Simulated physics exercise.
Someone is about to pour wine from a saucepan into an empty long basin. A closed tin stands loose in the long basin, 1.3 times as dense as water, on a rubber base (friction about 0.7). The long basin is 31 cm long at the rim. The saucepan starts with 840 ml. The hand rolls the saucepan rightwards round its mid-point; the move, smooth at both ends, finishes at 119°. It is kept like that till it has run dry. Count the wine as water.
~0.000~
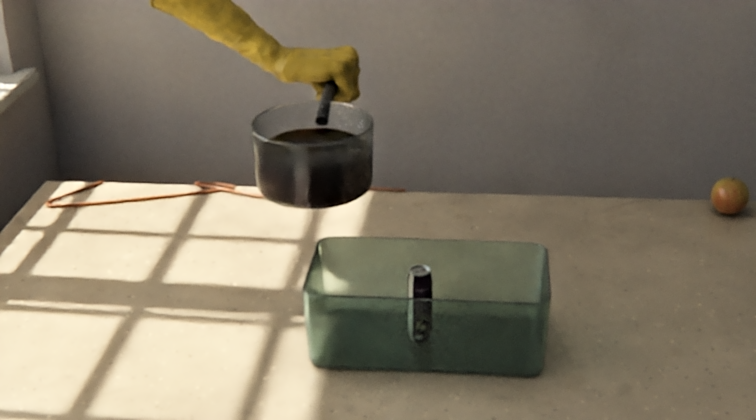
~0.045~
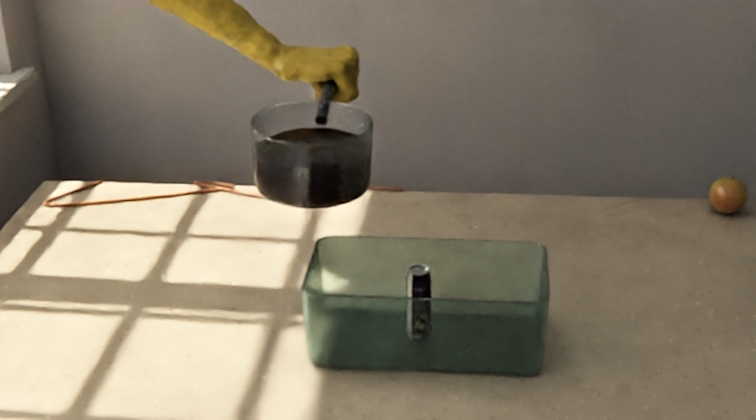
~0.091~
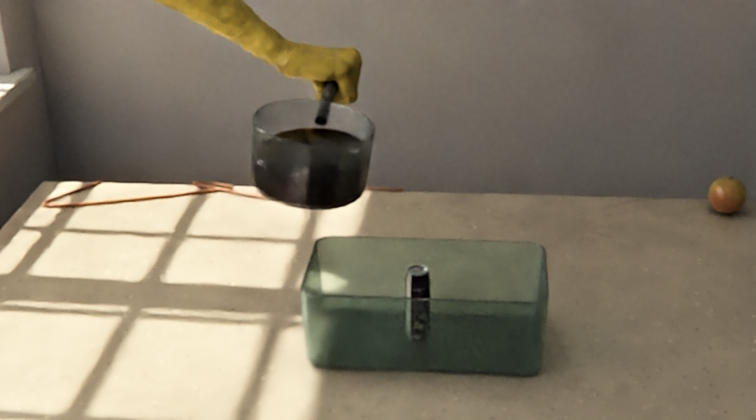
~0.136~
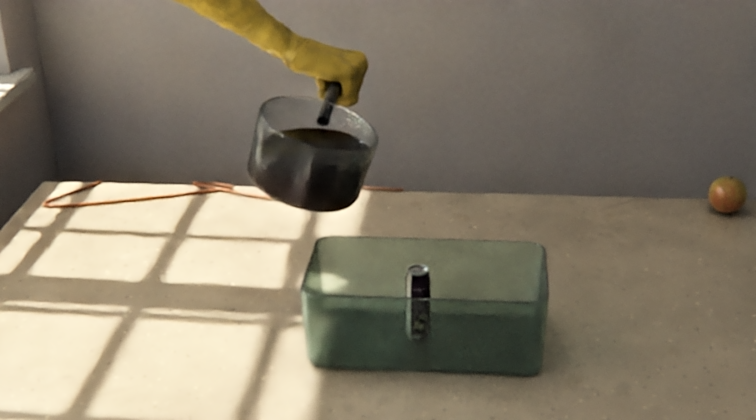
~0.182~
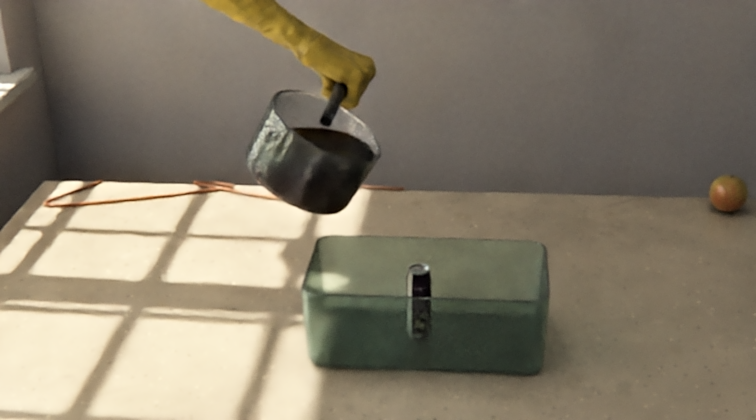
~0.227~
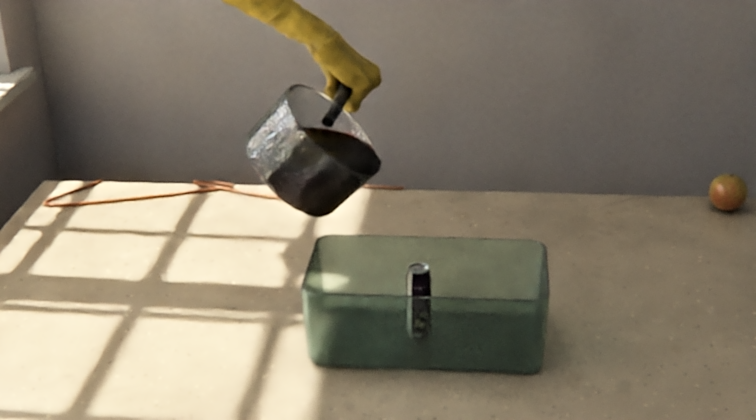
At the start, a yellow-gloved hand holds a glass saucepan of dark liquid level above a green, see-through long basin with a small dark tin standing inside. The hand then rolls the saucepan rightwards, slightly at first and then more steeply, until it is steeply tilted above the basin.
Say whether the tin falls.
The tin goes over.
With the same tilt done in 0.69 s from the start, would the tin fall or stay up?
Then it falls.
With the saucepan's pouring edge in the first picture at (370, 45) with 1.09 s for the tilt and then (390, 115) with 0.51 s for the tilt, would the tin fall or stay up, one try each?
First it stays up; then it goes over.
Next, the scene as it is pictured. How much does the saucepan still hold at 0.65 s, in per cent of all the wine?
Near 2 in a hundred.
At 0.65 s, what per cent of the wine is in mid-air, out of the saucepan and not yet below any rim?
About 9 per cent.
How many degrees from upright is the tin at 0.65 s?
It is at some 15°.
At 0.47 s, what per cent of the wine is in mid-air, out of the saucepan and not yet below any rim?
Near 48 in a hundred.
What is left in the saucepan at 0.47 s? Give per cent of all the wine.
About 20 per cent.
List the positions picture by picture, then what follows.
Tilt 0°; pouring edge (372, 125); surface from (258, 145) to (371, 149); the long basin's rim runs from (311, 265) to (548, 274); the tin's top is at (420, 273), in the first picture.
Tilt 2°; pouring edge (372, 127); surface from (257, 145) to (370, 148), in the second picture.
Tilt 8°; pouring edge (373, 133); surface from (256, 145) to (369, 150), in the third picture.
Tilt 17°; pouring edge (377, 143); surface from (255, 144) to (371, 151), in the fourth picture.
Tilt 29°; pouring edge (379, 155); surface from (252, 140) to (376, 153), in the fifth picture.
Tilt 43°; pouring edge (376, 169); surface from (252, 135) to (377, 159); 1 per cent is over the edge, in the sixth picture.
Then, 0.47 s in, the tilt is 113° and 20 per cent is still to pour; the tin stands where it began.
Then, 0.65 s in, the tilt is 119° and 2 per cent is still to pour; the tin leans 13°.
Then, 0.84 s in, the tilt is 119° and 0 per cent is still to pour; the tin lies on its side.
Then, 1.05 s in, the tilt is 119° and 0 per cent is still to pour; the tin lies on its side.
Finally, the tin lies on its side.
